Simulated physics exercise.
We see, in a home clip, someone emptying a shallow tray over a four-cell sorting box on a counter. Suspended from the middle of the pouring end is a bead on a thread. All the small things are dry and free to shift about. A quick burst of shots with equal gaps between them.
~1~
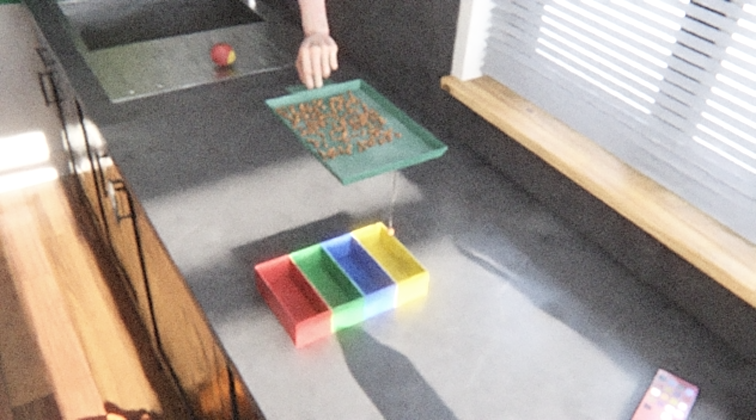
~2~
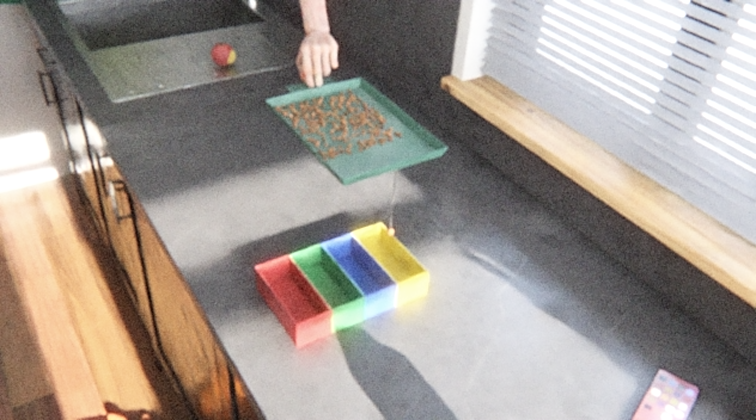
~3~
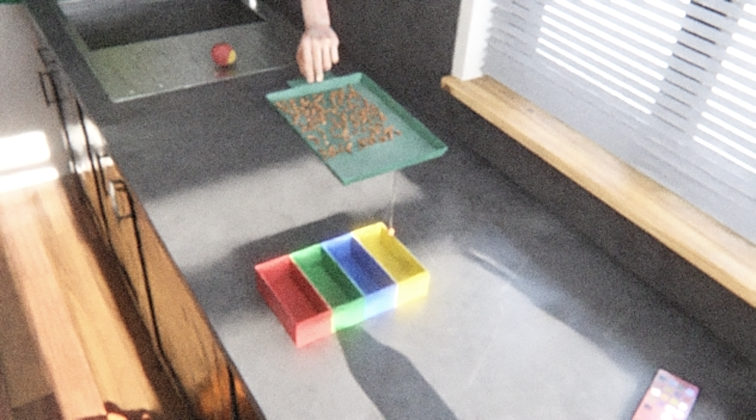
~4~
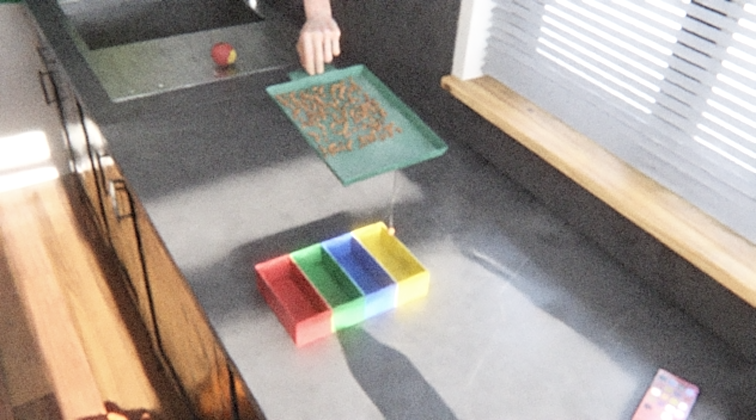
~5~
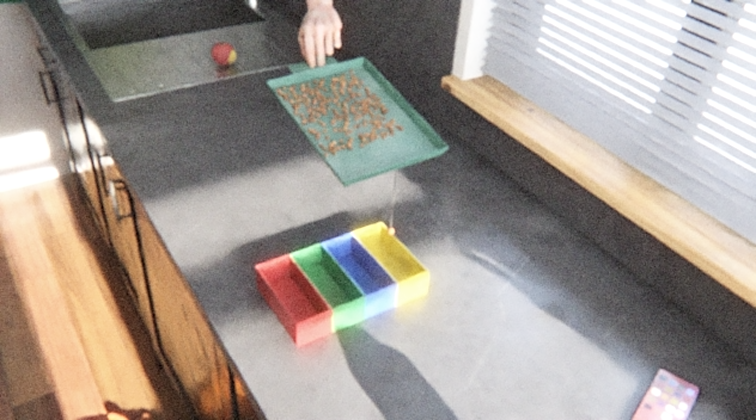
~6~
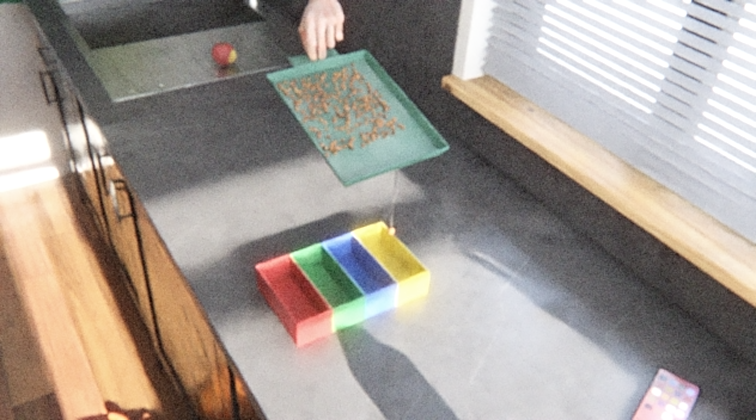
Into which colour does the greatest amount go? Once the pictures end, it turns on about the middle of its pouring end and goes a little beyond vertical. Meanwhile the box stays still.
The greatest amount goes into blue.
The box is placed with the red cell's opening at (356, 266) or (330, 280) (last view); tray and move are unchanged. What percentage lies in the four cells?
Close to 100 in a hundred, followed by close to 100 in a hundred.
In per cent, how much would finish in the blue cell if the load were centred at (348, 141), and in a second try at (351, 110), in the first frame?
Roughly 60 per cent, and 40 per cent.
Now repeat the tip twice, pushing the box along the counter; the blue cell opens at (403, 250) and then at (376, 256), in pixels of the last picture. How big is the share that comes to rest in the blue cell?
First position: Some 20 %; second position: Some 40 %.
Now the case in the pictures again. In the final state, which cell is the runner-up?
Just behind the top cell comes that yellow cell.
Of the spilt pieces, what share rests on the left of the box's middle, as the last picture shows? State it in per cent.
It works out to some 0 per cent.
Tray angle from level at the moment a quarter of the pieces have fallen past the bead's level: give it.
I'd say it is tilted about 85°.
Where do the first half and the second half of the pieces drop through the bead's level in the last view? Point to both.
It goes through near (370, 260) first, then near (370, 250).
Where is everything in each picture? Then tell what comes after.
Corners of the pouring end at (344, 177) and (443, 147), level; middle of the load at (341, 122), cereal balls; bead on its thread at (390, 232); red cell at (314, 326); green cell at (348, 312); blue cell at (381, 299); yellow cell at (412, 286), in the first frame.
Corners of the pouring end at (344, 177) and (443, 147), level; middle of the load at (342, 121), in the second frame.
Corners of the pouring end at (344, 177) and (443, 146), tipped barely, lowest at the left corner; middle of the load at (342, 118), in the third frame.
Corners of the pouring end at (345, 178) and (444, 146), tipped a little, lowest at the left corner; middle of the load at (342, 114), in the fourth frame.
Corners of the pouring end at (345, 179) and (444, 146), tipped a little, lowest at the left corner; middle of the load at (343, 109), in the fifth frame.
Corners of the pouring end at (345, 180) and (445, 146), tipped a little, lowest at the left corner; middle of the load at (345, 106); red cell at (315, 326); green cell at (349, 312); blue cell at (382, 298); yellow cell at (413, 286), in the sixth frame.
Soon, tray tipped steeply; most on the tray; a small part in the blue cell; a stray few in the yellow cell; a stray few in the green cell; a small part falling or outside the box.
A while on, tray tipped right over; about a quarter on the tray; about a quarter in the blue cell; a small part in the yellow cell; a small part in the green cell; about a third falling or outside the box.
Towards the end, tray tipped past a quarter turn; about two thirds in the blue cell; about a quarter in the yellow cell; a small part in the green cell; a stray few in the red cell; a small part falling or outside the box.
Finally, tray tipped past a quarter turn; about two thirds in the blue cell; about a quarter in the yellow cell; a small part in the green cell; a stray few in the red cell; a small part outside the box.
